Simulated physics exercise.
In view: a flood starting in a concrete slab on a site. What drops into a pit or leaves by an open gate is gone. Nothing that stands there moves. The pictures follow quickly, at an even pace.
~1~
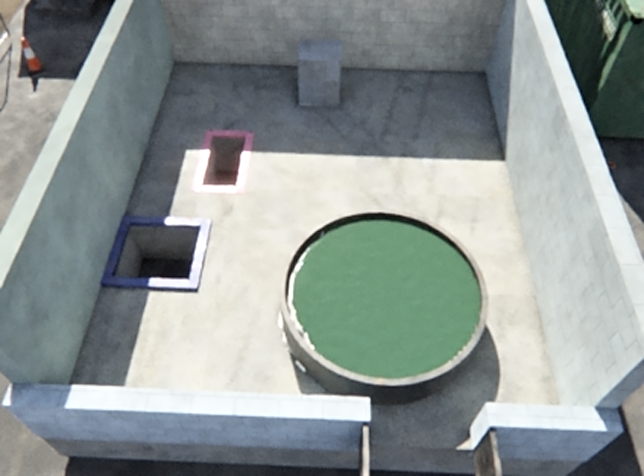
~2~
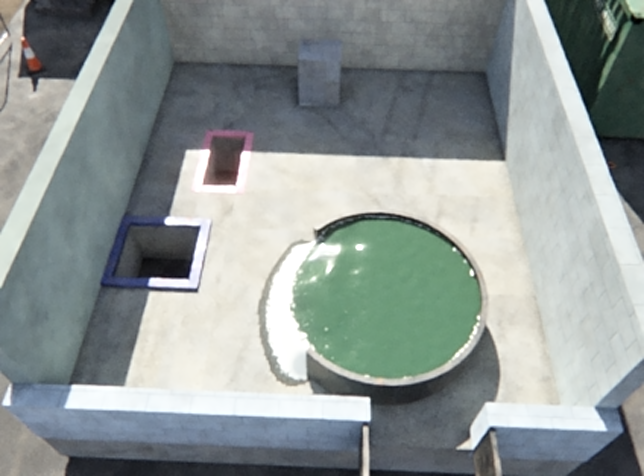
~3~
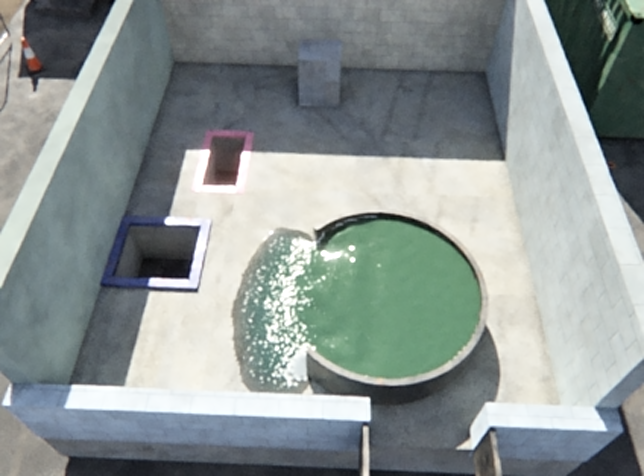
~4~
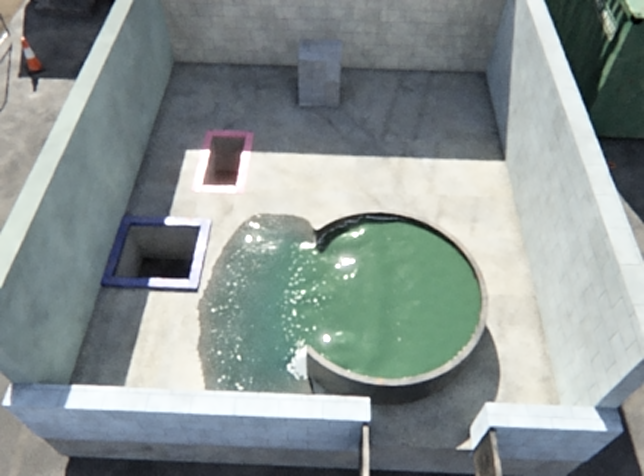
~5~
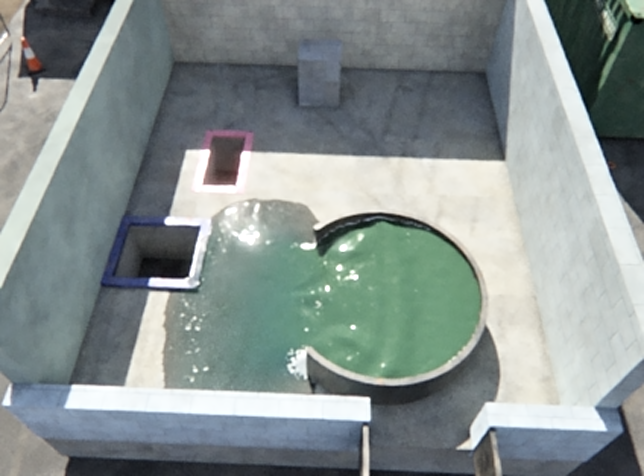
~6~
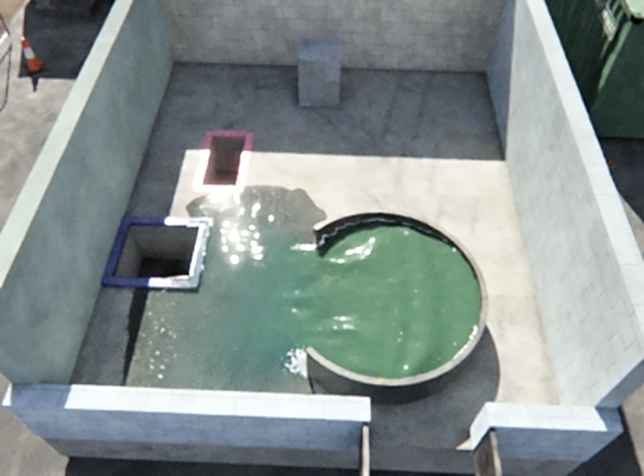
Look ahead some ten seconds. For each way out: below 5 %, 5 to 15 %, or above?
One by one: The gate takes under 5 %; the blue pit takes over 15 %; the pink pit takes from 5 to 15 %.
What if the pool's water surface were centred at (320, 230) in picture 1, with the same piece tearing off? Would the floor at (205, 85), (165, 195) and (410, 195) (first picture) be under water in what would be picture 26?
In turn: Under water, under water, no water.
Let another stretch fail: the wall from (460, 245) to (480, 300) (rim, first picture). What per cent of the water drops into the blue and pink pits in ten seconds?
In per cent: Blue 0, pink 4.
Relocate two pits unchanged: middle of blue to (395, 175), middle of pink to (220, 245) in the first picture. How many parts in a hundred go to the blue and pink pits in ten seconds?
Roughly, in per cent: Blue 0, pink 45.
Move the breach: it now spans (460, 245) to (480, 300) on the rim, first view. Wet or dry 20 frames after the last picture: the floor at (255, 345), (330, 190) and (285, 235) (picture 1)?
In that order: Clear, clear, not flooded.
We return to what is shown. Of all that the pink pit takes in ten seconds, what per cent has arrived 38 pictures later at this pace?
Close to 60 %.
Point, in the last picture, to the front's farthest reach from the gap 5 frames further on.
I would point to (144, 157).
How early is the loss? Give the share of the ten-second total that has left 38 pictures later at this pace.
Close to 80 %.
A moment on, water covers 25 % of the floor; the gate 0 %, the blue pit 4 %, the pink pit 1 %.
Next, water covers 30 % of the floor; the gate 0 %, the blue pit 10 %, the pink pit 2 %.
Then, water covers 35 % of the floor; the gate 0 %, the blue pit 22 %, the pink pit 3 %.
Later, water covers 50 % of the floor; the gate 1 %, the blue pit 32 %, the pink pit 6 %.
In the end, water covers 70 % of the floor; the gate 3 %, the blue pit 36 %, the pink pit 10 %.
